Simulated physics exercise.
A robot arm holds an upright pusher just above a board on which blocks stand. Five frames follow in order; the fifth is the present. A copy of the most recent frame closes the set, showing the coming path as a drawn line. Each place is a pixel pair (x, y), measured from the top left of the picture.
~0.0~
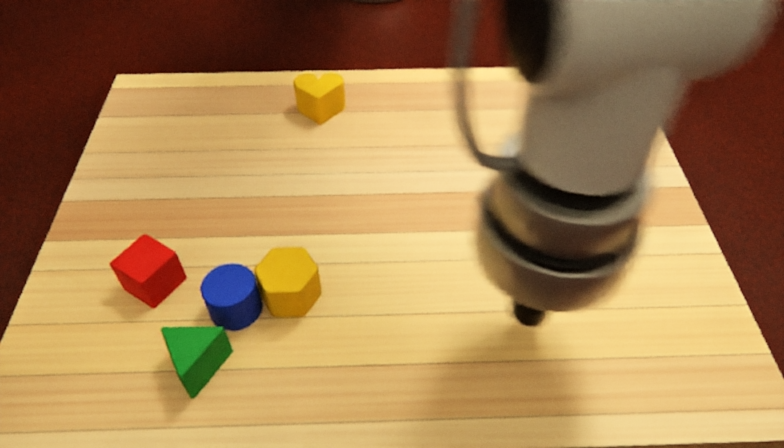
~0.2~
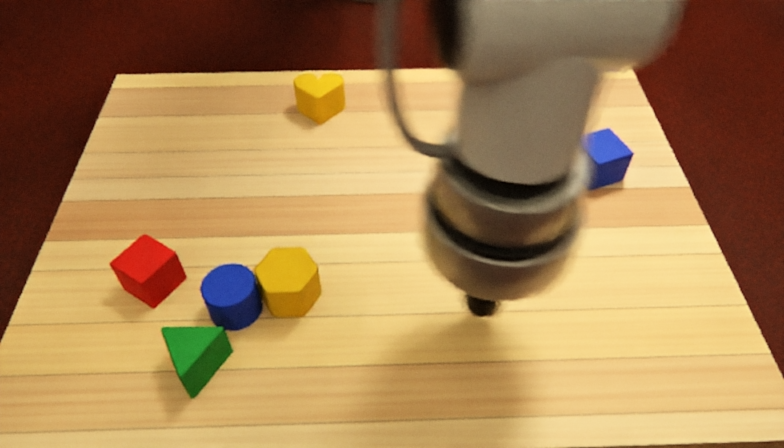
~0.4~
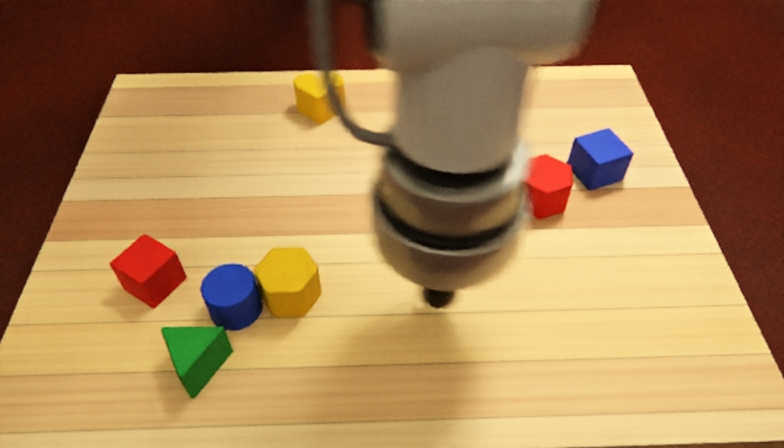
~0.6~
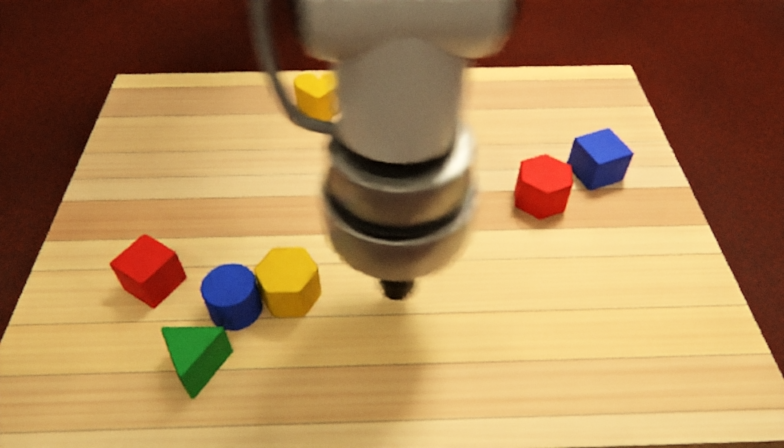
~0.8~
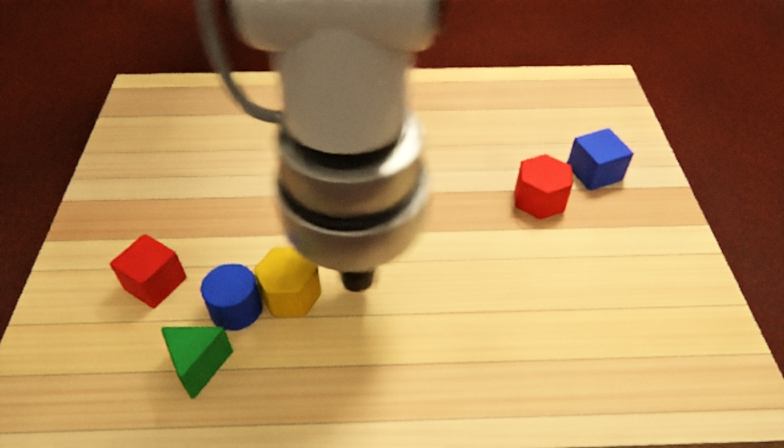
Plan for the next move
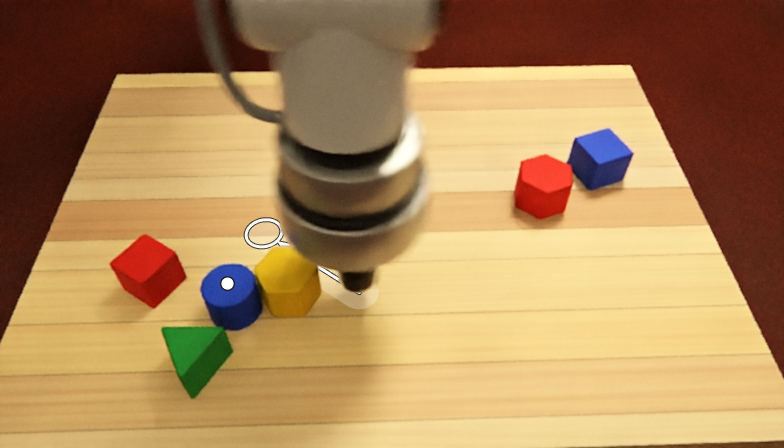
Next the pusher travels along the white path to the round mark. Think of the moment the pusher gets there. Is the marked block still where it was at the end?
No, I don't think so.
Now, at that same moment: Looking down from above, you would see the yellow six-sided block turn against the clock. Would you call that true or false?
That is true.
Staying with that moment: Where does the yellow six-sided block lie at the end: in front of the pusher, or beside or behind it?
It is gone from the front.
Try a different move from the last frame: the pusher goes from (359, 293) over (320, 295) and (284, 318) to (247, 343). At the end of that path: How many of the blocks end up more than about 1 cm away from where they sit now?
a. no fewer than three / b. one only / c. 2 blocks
That would be c.
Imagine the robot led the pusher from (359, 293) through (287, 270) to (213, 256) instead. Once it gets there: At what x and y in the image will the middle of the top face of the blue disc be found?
Just about (161, 313).
The line goes from (359, 293) directly to (264, 233); the dot is on the blue disc.
What follows on the original path. One third of the way, pusher (323, 256); blue disc (222, 286); yellow six-sided block (279, 267).
Two thirds of the way, pusher (291, 236); blue disc (215, 290); yellow six-sided block (271, 265), turned 20° anticlockwise.
At the end, pusher (260, 218); red square block unmoved; blue disc (215, 290); yellow six-sided block (271, 265), turned 20° anticlockwise.
